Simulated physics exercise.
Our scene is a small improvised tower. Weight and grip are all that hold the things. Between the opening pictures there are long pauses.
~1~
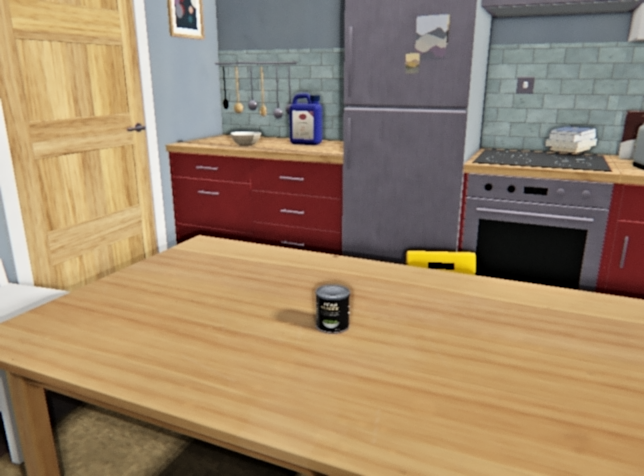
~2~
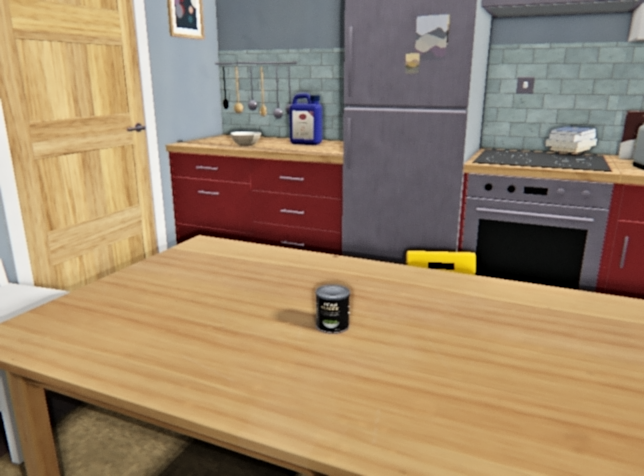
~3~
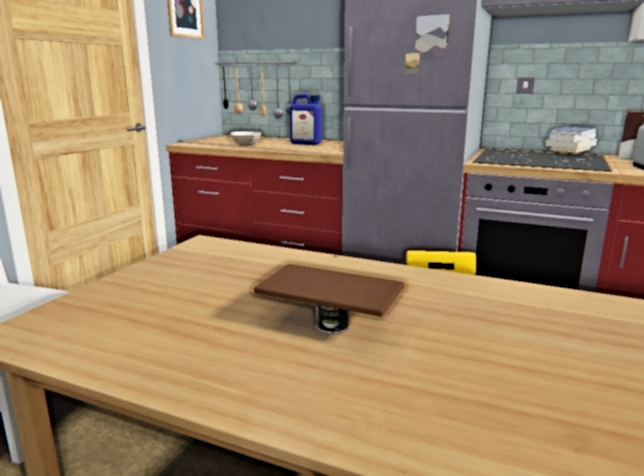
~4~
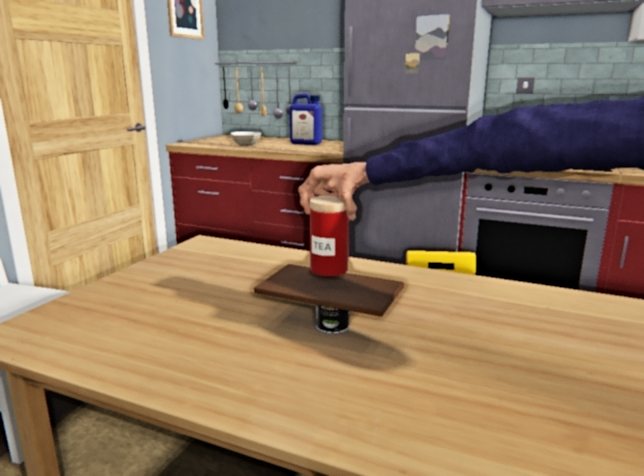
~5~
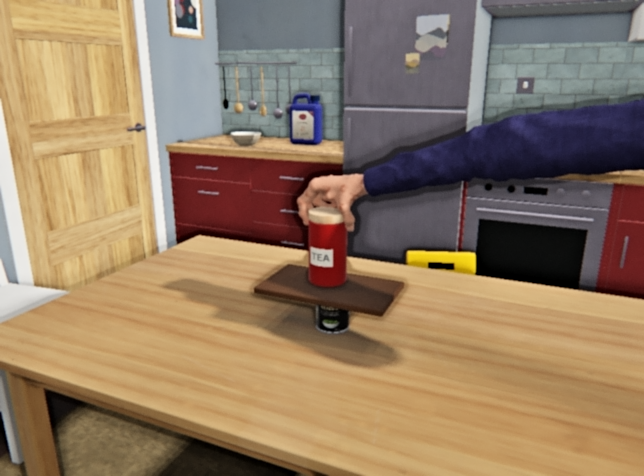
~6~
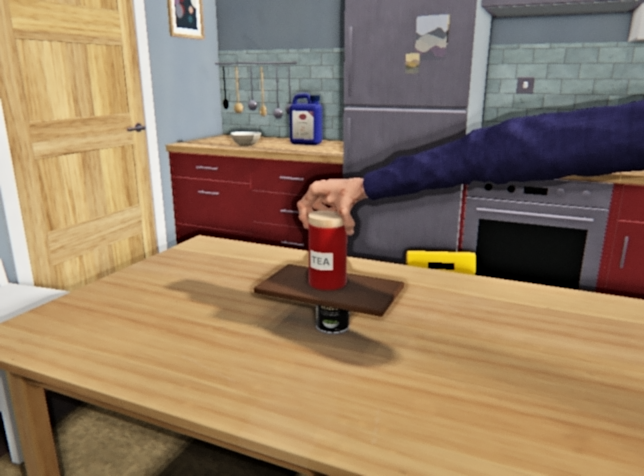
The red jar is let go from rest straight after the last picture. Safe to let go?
Ends intact.
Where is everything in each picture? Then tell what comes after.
In the first frame, the last thing is not in view yet.
In the second frame, the last thing is not in view yet.
In the third frame, the last thing is not in view yet; brown lid (330, 287).
In the fourth frame, on its way; red jar (329, 235); brown lid (330, 287).
In the fifth frame, on its way; red jar (328, 246); brown lid (330, 287).
In the sixth frame, in place under the hand; red jar (328, 250); brown lid (330, 287).
Then, 0.30 s later than the last frame, all is still.
Then, 1.00 s later than the last frame, red jar resting near (328, 250).
When it is over, all 3 as before. End places, in pixels of the last picture, red jar near (328, 250). The stack keeps its balance.
